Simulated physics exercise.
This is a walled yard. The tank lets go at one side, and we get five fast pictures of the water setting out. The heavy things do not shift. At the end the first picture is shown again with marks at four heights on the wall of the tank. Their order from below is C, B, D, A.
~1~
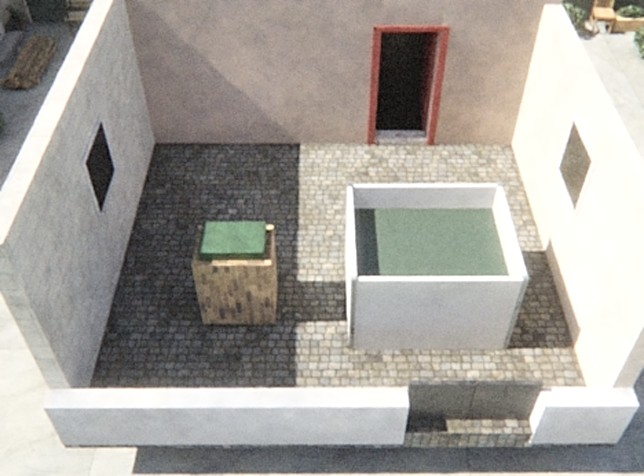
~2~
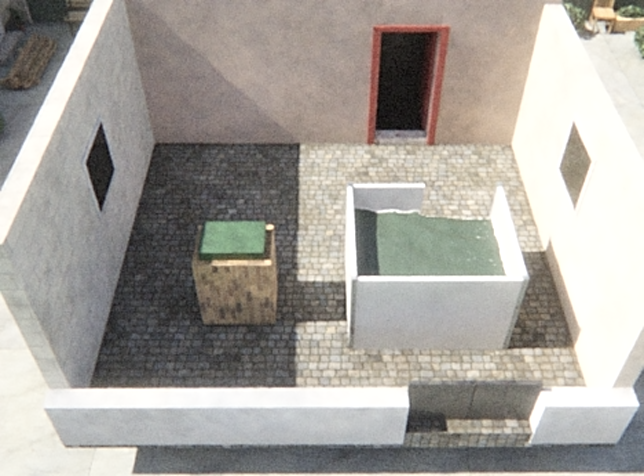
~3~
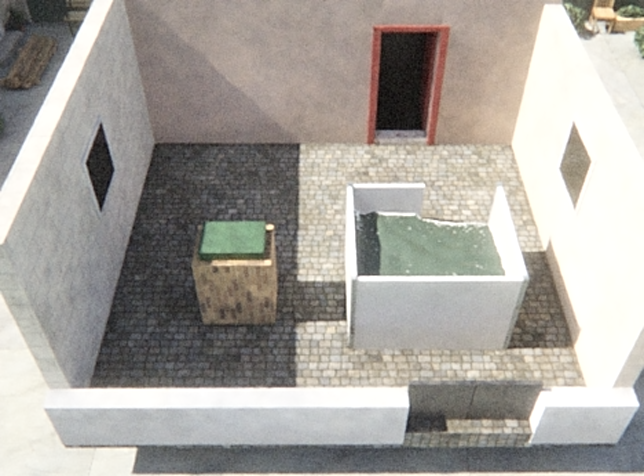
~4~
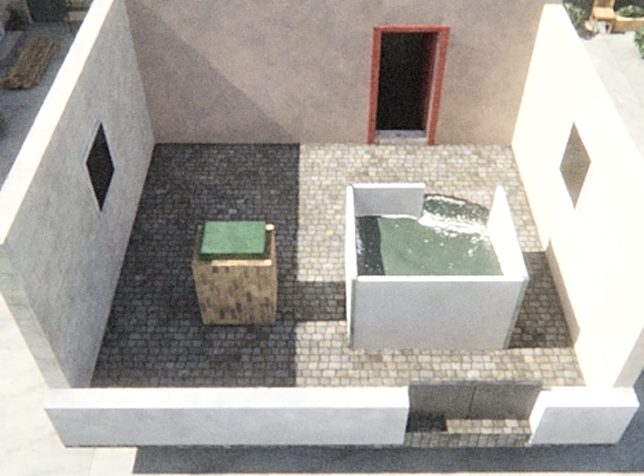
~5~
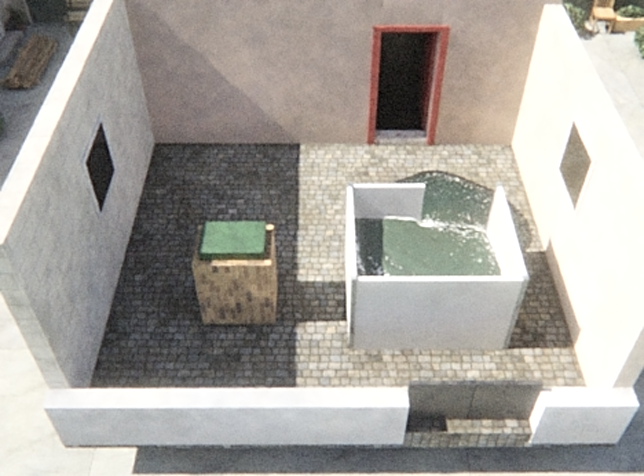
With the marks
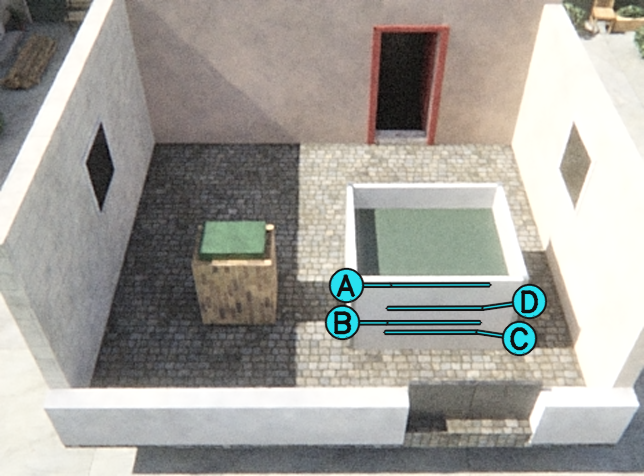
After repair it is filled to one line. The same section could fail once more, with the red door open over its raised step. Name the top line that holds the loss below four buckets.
C is the one.
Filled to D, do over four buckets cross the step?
Yes, it does.
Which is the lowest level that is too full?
Level B.
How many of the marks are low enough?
One of them.
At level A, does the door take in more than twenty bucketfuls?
Yes, clearly.
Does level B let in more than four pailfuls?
Yes, that goes wrong.
In cyan, A at (439, 285); B at (433, 322); C at (431, 332); D at (435, 308); from the bottom up C, B, D, A.
With A, dozens of bucketfuls pour in.
With B, about 9 bucketfuls get in.
With C, a splash gets over, under a bucket.
With D, dozens of bucketfuls pour in.
